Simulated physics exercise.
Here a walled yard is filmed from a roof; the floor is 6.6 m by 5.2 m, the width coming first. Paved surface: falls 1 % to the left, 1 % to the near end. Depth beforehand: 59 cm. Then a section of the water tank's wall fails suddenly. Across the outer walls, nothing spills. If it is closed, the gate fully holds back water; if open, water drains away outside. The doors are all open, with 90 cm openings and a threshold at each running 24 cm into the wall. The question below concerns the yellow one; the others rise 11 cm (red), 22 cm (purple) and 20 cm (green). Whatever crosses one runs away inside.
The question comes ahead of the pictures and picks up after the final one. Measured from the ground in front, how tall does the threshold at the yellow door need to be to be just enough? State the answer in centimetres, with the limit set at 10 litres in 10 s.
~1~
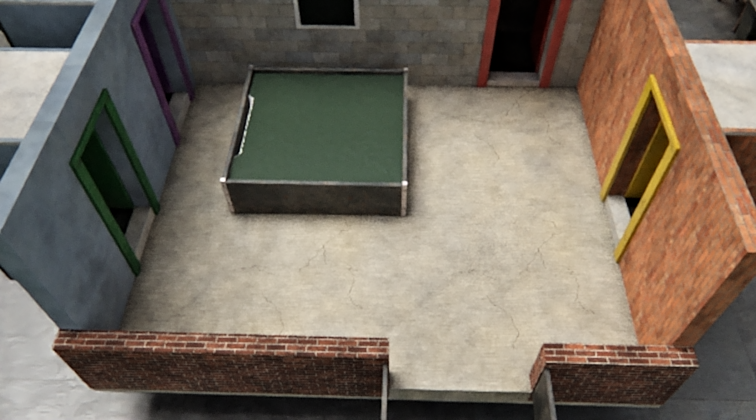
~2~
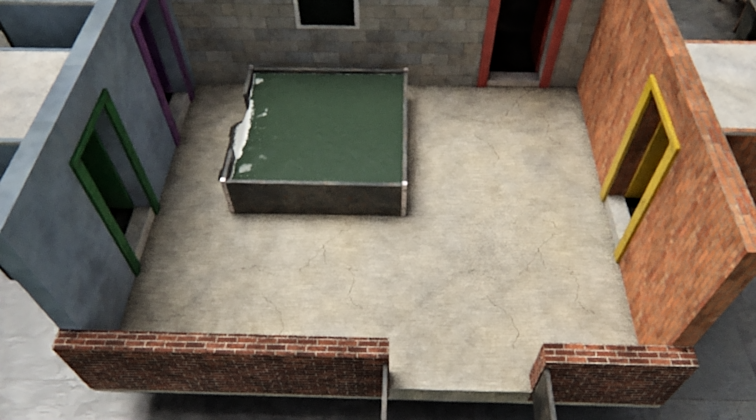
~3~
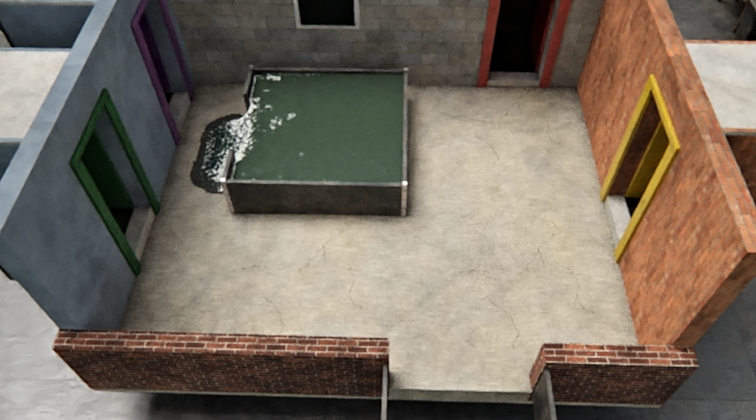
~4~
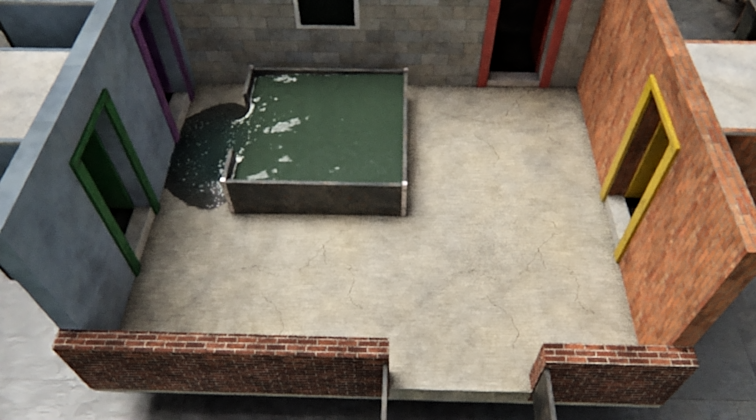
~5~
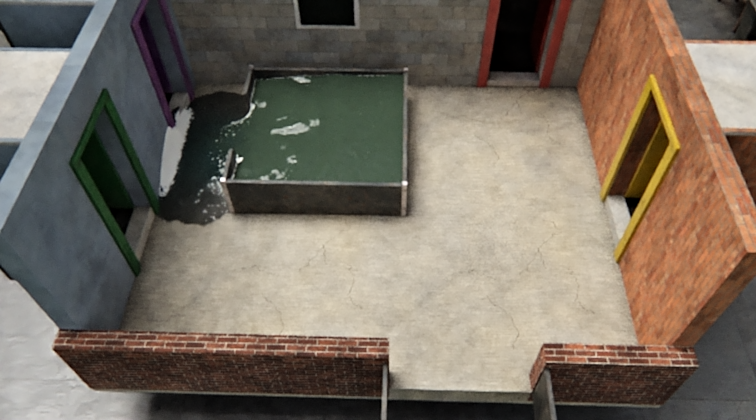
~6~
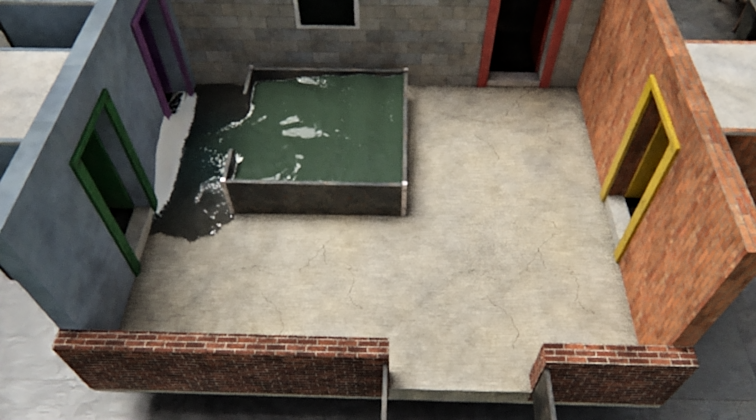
It needs to be about 7.5 cm tall.
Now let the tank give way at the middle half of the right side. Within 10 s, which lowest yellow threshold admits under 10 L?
Some 20 cm.
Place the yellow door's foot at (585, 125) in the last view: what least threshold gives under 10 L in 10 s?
Minimum: About 12.0 cm.
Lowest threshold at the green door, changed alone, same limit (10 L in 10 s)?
I'd raise green to close to 13.0 cm.
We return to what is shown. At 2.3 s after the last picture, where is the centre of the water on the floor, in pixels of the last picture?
Centre of mass: About (283, 169) px.
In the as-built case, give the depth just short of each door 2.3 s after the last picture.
In cm - red: 1, yellow: 0, purple: 30, green: 14.
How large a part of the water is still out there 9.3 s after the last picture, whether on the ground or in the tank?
I'd put it at about 90 per cent.
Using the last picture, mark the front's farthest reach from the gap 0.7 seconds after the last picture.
Roughly at (122, 323) in the last view.
Then, 0.7 s after the last picture water covers 15 % of the floor, deepest (47 cm) near (185, 158); it has not reached the yellow door.
Then, 2.3 s after the last picture water covers 40 % of the floor, deepest (38 cm) near (195, 89); it has not reached the yellow door.
Then, 9.3 s after the last picture water covers 95 % of the floor, deepest (17 cm) near (114, 349); 10 cm at the yellow door, 0 litres in over its 17 cm threshold.
At the yellow door as built, the water peaked near 11 cm, 8.9 s after the last picture.
With a threshold of 6.5 cm, 15 litres would have come in within the 10 s; with 8.5 cm, 6 litres. So under 10 litres takes about 7.5 cm.
